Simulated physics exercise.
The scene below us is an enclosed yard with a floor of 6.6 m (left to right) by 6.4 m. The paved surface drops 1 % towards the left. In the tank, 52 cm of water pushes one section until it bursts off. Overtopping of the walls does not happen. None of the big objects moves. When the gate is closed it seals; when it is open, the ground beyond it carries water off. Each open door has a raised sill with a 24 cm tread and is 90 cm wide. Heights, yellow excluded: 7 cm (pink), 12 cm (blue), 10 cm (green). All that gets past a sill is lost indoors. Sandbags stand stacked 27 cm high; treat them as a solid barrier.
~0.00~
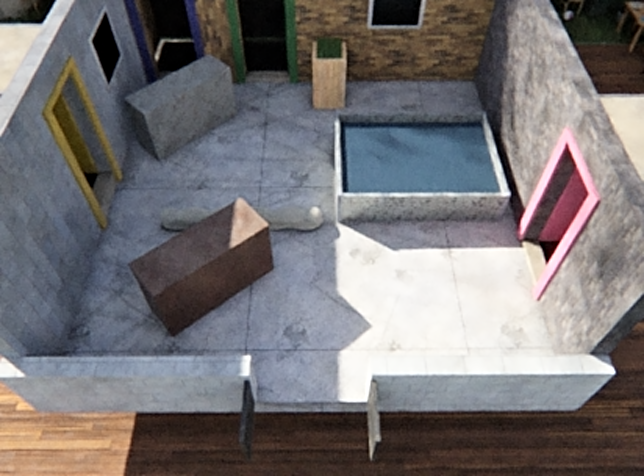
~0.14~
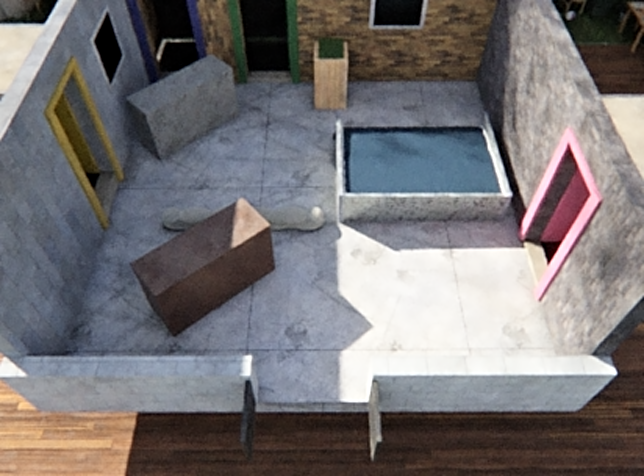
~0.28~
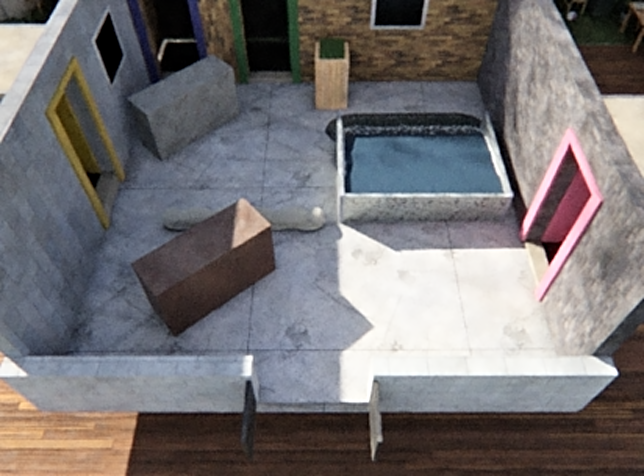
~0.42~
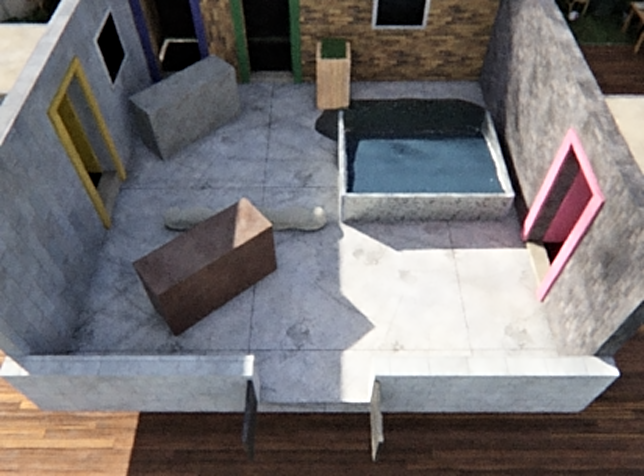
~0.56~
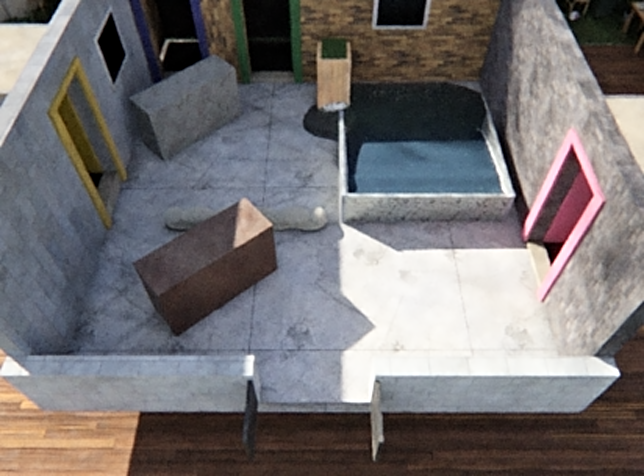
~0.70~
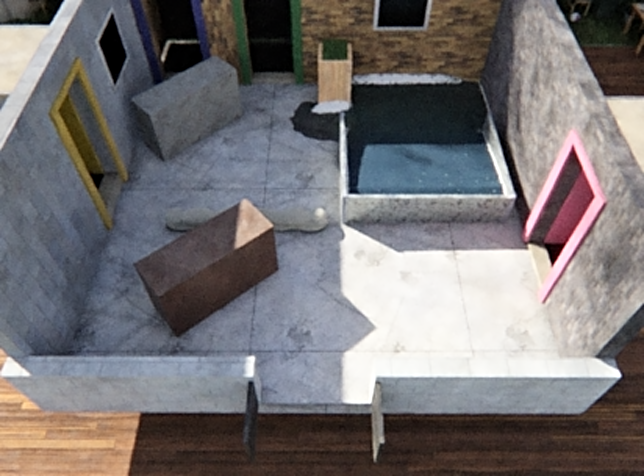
The clip opens on a walled grey yard with a yellow doorway at left, a pink one at right, and still water filling a rectangular tank. Dark water then emerges along the tank's far side, spreads toward the brick wall, and creeps left across the paving around the wooden planter's base.
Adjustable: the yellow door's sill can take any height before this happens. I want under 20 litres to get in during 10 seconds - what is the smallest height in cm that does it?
You would need about 9 cm.
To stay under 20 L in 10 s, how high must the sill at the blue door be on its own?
For blue: Close to 9.5 cm.
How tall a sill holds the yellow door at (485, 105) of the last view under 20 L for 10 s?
28 cm.
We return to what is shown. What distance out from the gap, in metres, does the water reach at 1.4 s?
The front is some 3.2 m out.
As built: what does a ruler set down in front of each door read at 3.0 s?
In cm: Yellow 0, pink 0, blue 12, green 5.
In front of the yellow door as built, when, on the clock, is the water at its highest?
5.0 s.
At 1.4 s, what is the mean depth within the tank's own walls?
Around 27 cm deep on average.
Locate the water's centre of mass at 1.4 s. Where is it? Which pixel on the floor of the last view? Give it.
I'd put it close to (409, 140).
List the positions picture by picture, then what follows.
The first picture shows still water, 52 cm deep, in the tank at (416, 155); the yellow door at (91, 158) is dry.
In the second picture, the gap is on the far side, the front 0.3 m out at a hidden place; the back of the tank holds 52 cm.
In the third picture, the gap is on the far side, the front 0.7 m out at a hidden place; the back of the tank holds 52 cm.
In the fourth picture, water pours out on the far side and has run 1.2 m, to (426, 101); about 8 cm deep outside, 52 cm at the back.
In the fifth picture, water pours out on the far side and has run 1.6 m, to (355, 86); about 7 cm deep outside, 49 cm at the back.
In the sixth picture, the front is at (478, 83), 1.8 m from the gap on the far side; 5.0 m2 of floor is wet, 45 cm left at the back; the yellow door at (97, 158), 5.2 m from the gap, is still 3.8 m from the nearest water.
After 1.4 s water covers 20 % of the floor, deepest (40 cm) near (386, 91); it has not reached the yellow door.
After 3.0 s water covers 30 % of the floor, deepest (29 cm) near (468, 90); it has not reached the yellow door.
After 10.0 s water covers 85 % of the floor, deepest (15 cm) near (159, 135); 8 cm at the yellow door, 0 litres in over its 26 cm sill.
At the yellow door as built, the water arrived by 3.7 s and peaked near 15 cm at 4.8 s.
Run again over the same 10 s with other heights there, 40 litres in over 7.5 cm, 12 litres over 10 cm. The limit of 20 litres is kept from about 9 cm up.
